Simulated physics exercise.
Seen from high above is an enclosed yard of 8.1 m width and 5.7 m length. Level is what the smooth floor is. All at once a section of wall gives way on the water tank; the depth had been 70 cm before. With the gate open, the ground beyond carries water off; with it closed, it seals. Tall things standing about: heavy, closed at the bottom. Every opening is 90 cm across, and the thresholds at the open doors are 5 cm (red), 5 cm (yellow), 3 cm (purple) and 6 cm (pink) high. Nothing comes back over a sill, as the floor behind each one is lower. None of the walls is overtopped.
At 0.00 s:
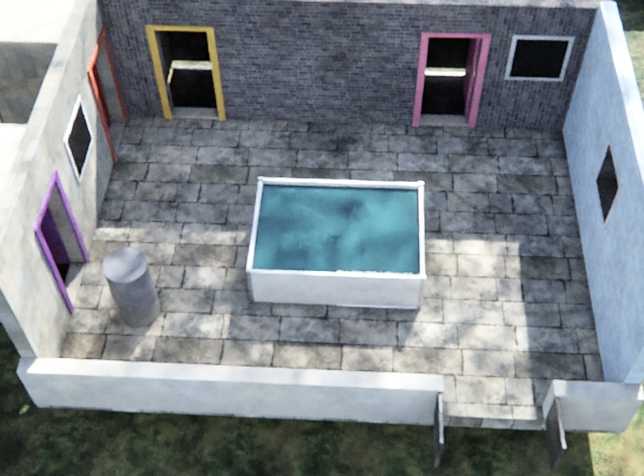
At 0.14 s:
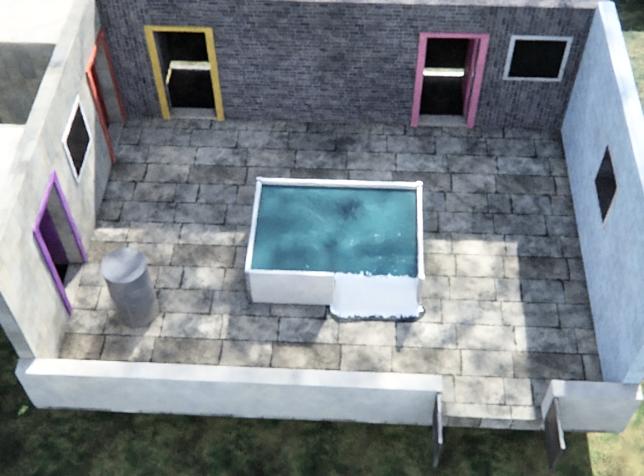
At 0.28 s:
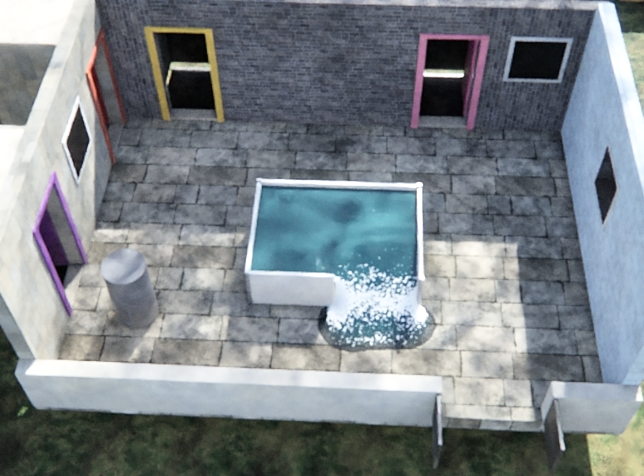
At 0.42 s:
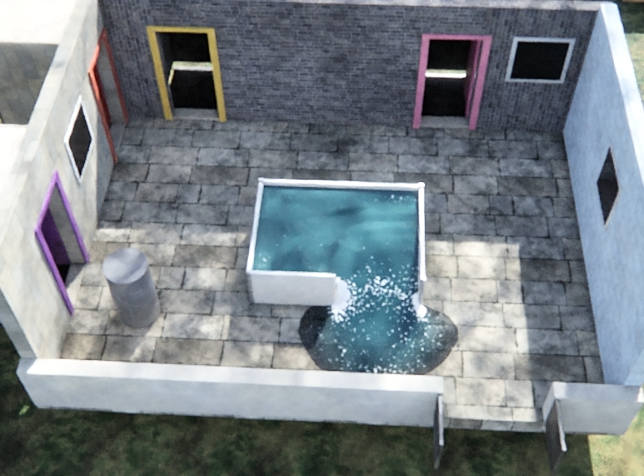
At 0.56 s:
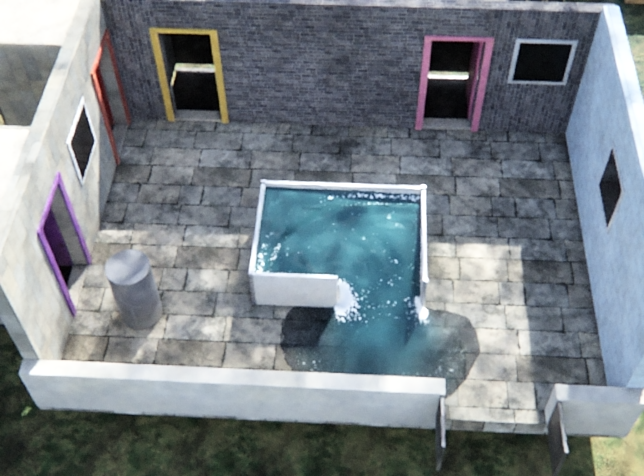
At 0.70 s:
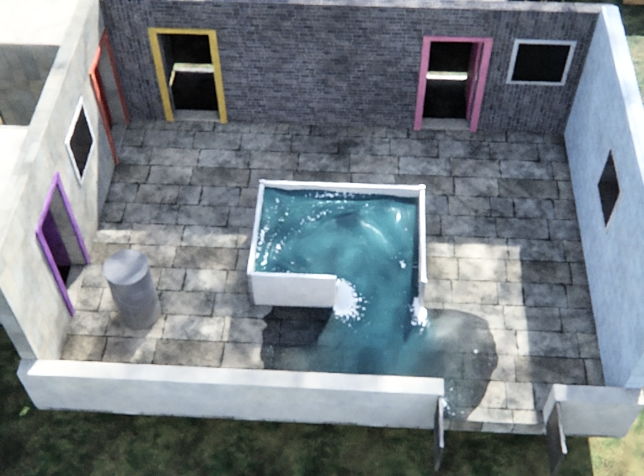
A walled, stone-paved yard held a white tank of still blue-green water until part of its front wall gave way, and water poured out, foaming and spreading across the paving toward the front.
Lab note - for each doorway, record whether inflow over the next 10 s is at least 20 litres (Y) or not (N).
Record: Red door Y; yellow door Y; purple door Y; pink door N.
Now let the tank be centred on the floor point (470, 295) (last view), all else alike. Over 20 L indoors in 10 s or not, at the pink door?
Lab note: Pink door limit not exceeded.
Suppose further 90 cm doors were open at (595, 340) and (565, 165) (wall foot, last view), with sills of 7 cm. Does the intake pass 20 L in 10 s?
So the first one exceeds it, while the second one doesn't reach it.
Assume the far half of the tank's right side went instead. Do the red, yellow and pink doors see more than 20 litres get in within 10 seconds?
So red ends up past the limit, yellow short of it, pink past the limit.
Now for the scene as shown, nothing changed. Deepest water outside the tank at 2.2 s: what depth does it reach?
About 40 cm.
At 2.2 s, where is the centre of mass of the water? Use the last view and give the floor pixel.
It lies at roughly (352, 301) in pixels.
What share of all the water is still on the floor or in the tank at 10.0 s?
Remaining: Roughly 74 %.
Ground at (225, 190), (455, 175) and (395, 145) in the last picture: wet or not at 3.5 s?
Listed in turn: Spared so far / spared so far / spared so far.
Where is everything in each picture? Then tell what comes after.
The first picture shows still water, 70 cm deep, in the water tank at (338, 229).
In the second picture, water pours out at (375, 295) and has run 0.7 m, to (418, 312); typically 6 cm deep outside, 70 cm at the water tank's back.
In the third picture, the front is at (427, 334), 0.9 m from the gap at (375, 297); 1.0 m2 of floor is under water; 70 cm left at the back of the water tank.
In the fourth picture, the front is at a hidden place, 1.4 m from the gap at (377, 298); 2.2 m2 of floor is under water; 69 cm left at the back of the water tank.
In the fifth picture, the front is at a hidden place, 1.8 m from the gap at (379, 300); 3.6 m2 of floor is under water; 64 cm left at the back of the water tank.
In the sixth picture, water pours out at (377, 299) and has run 2.2 m, to a hidden place; typically 7 cm deep outside, 58 cm at the water tank's back.
After 1.4 s water covers 15 % of the floor and is deepest (48 cm) near (384, 401); red door not reached, yellow door not reached, purple door not reached, pink door not reached.
After 2.2 s water covers 25 % of the floor and is deepest (40 cm) near (384, 401); red door not reached, yellow door not reached, purple door not reached, pink door not reached.
After 3.5 s water covers 45 % of the floor and is deepest (28 cm) near (372, 389); red door not reached, yellow door not reached, purple door 6 cm at the sill, 1 L in, pink door not reached.
After 6.0 s water covers 75 % of the floor and is deepest (18 cm) near (372, 400); red door 8 cm at the sill, 0 L in, yellow door 9 cm at the sill, 1 L in, purple door 7 cm at the sill, 26 L in, pink door 7 cm at the sill, 0 L in.
After 10.0 s water covers 100 % of the floor and is deepest (12 cm) near (303, 208); red door 8 cm at the sill, 35 L in, yellow door 7 cm at the sill, 44 L in, purple door 5 cm at the sill, 49 L in, pink door 6 cm at the sill, 2 L in.
